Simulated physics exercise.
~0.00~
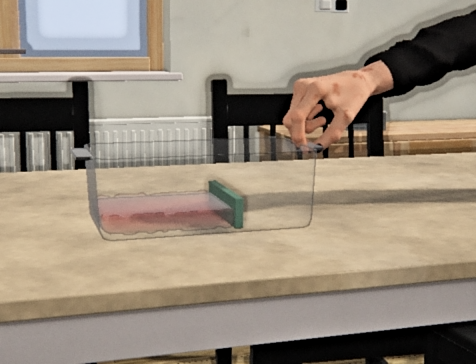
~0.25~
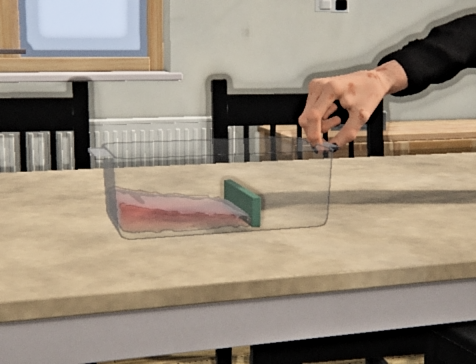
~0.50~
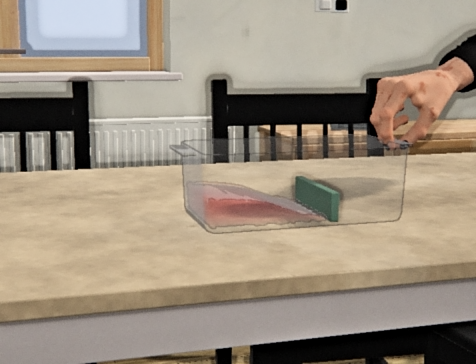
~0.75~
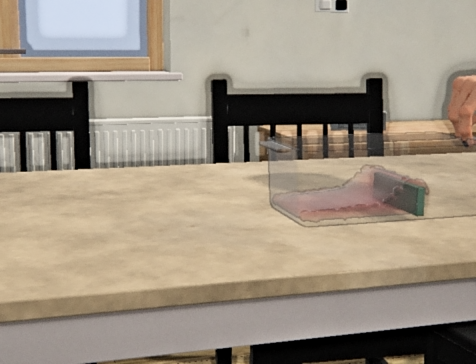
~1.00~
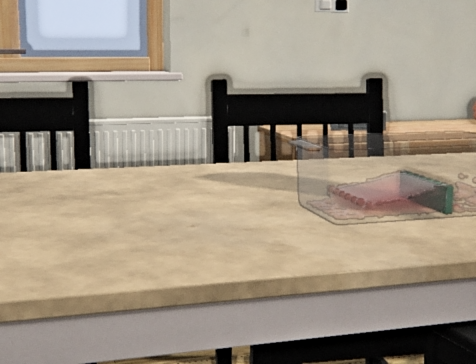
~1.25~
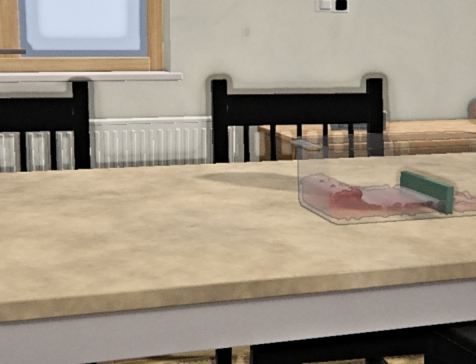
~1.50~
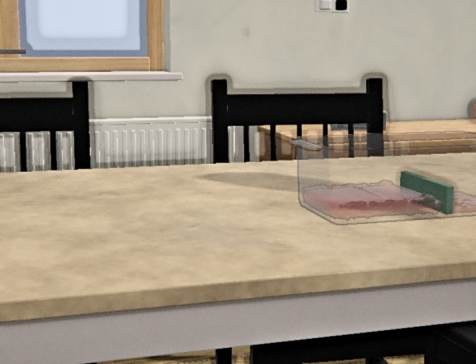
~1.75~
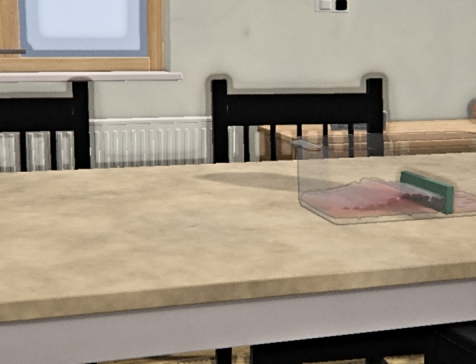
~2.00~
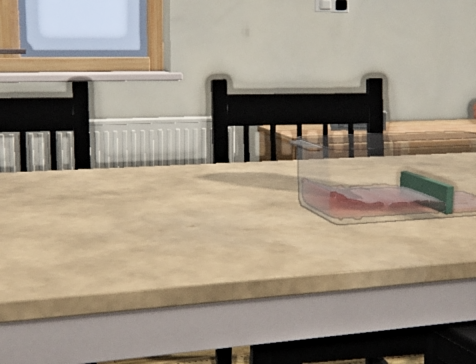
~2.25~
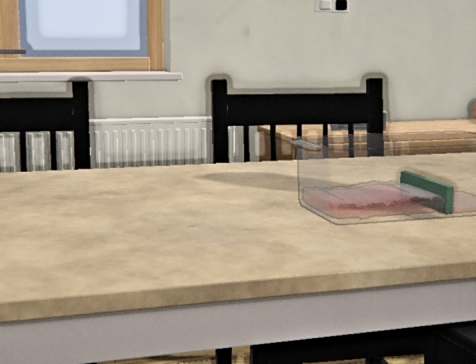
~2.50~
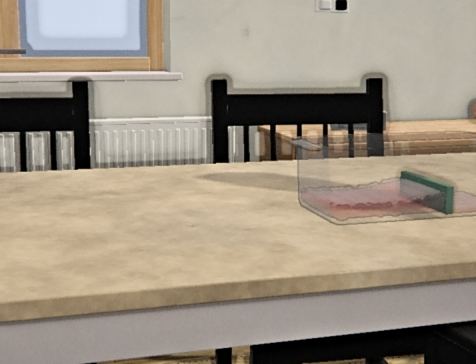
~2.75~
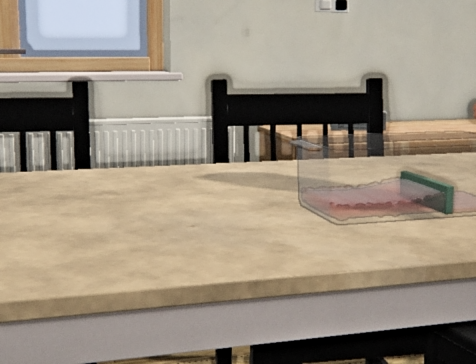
A clear plastic food box holding pinkish-red water on the left of a low green wall sits on a beige table, seen from the front and slightly above, with black chairs, a radiator and a window behind. A hand in a black sleeve grips the box's upper right corner and pulls it to the right in one move. The water slopes up against the left end, then surges to the green wall, and some spills over it. The box stops at the right edge of the view, partly out of sight. The water rocks back and settles, mostly left of the wall, with a little staying beyond it and the table dry.
